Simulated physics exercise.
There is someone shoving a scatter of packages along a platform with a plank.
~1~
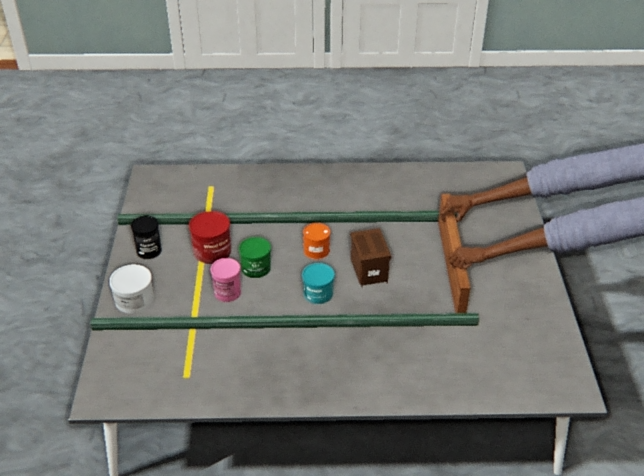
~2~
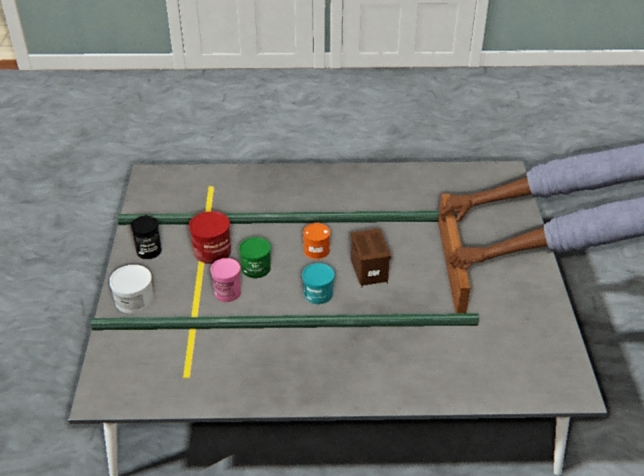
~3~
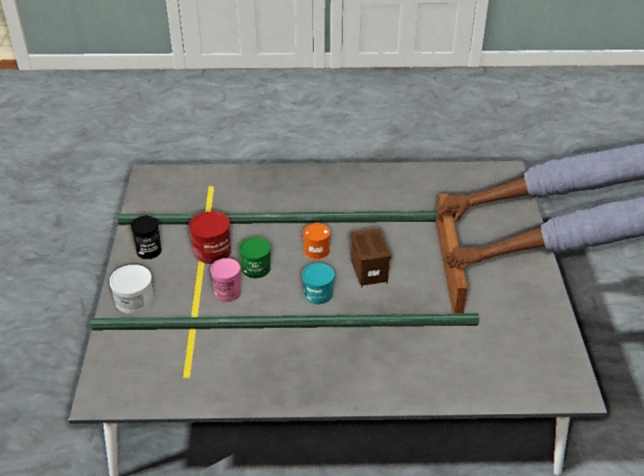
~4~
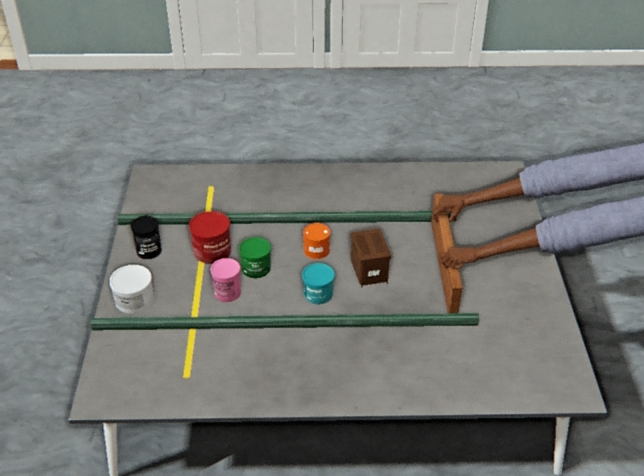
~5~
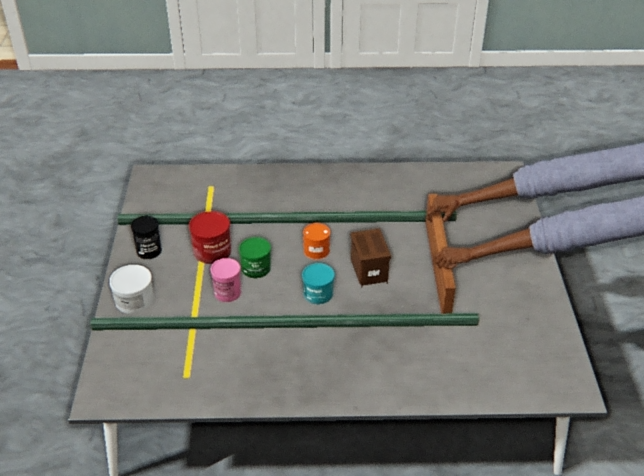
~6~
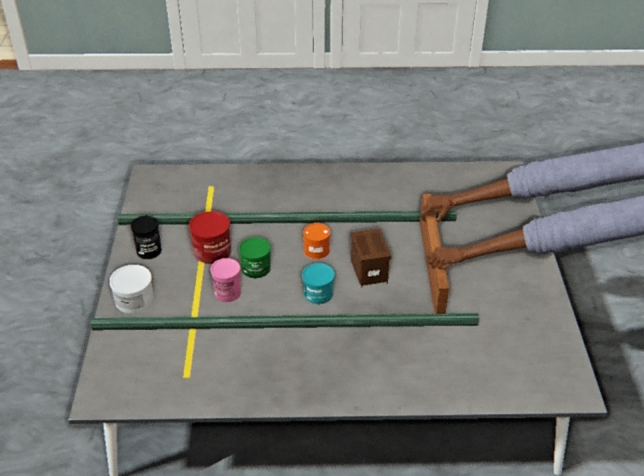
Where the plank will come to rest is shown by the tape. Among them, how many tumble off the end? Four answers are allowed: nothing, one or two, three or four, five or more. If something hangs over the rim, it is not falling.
When it halts, not one of them has come off.
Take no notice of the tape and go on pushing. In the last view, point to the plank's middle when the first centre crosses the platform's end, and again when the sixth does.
Its middle is near (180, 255) and then near (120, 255).
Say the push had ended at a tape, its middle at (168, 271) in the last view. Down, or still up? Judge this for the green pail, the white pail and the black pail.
In the end the green pail keeps its place, the white pail drops and the black pail drops.
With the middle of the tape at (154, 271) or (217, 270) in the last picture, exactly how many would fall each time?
The ground gets 2 in the first try and 0 in the second.
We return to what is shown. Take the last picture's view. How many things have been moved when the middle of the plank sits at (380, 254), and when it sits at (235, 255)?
The first count is 1, and then it's 6.
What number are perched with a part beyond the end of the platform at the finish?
That would be 0.
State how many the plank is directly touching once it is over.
In total, 3.
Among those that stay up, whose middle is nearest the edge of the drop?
Nearest at the end: The black pail.
A little later, none off yet; white pail at rest near (133, 290); black pail at rest near (147, 238); red pail at rest near (211, 238).
When it is over, the number that fall off is zero.
